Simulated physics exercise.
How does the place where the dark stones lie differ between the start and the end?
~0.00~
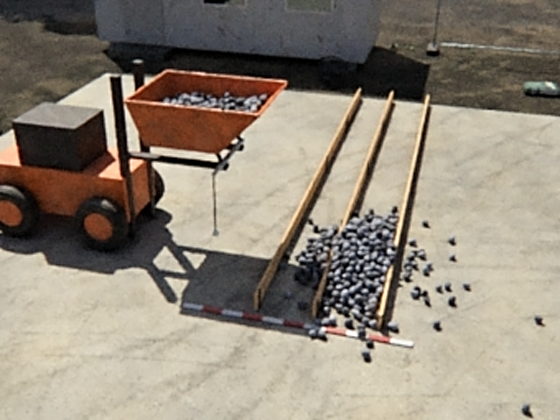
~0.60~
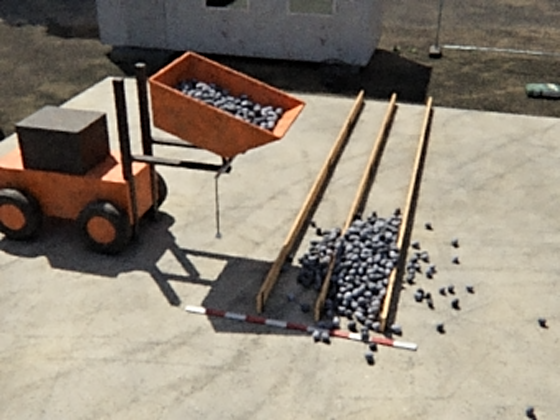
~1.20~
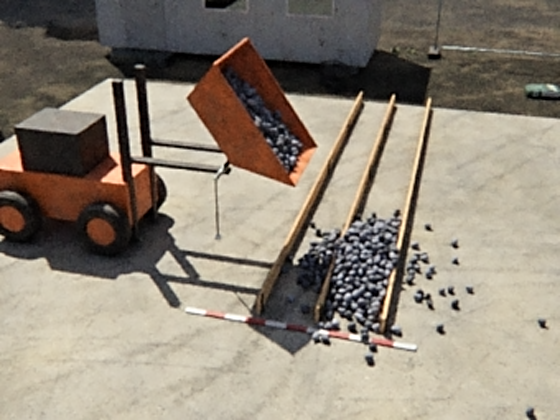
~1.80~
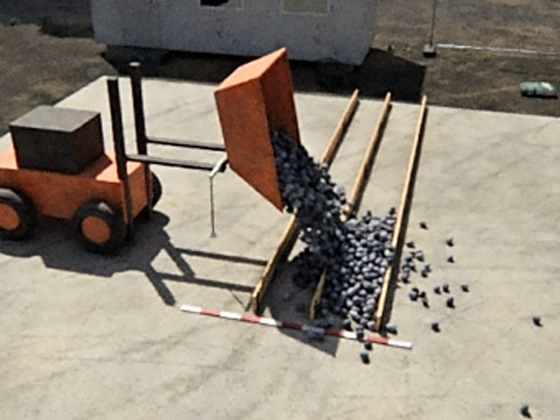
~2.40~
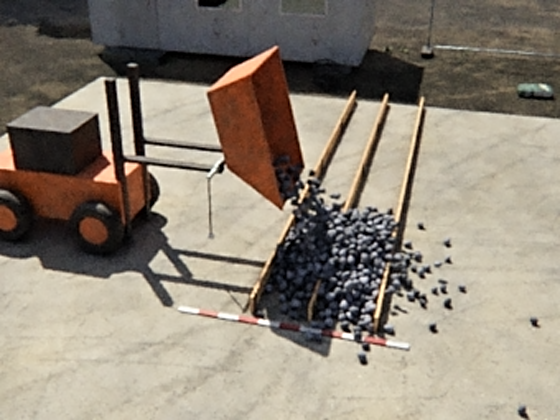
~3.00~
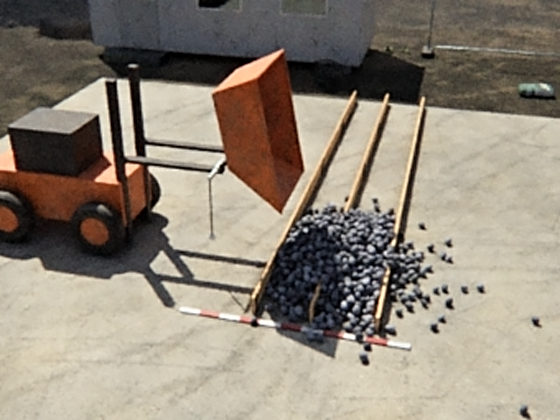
At the start the stones are split between the raised orange skip and a heap among the wooden boards. At the end they are all lower down and to the right of the skip, in one larger heap on and around the boards, with a few scattered beyond.
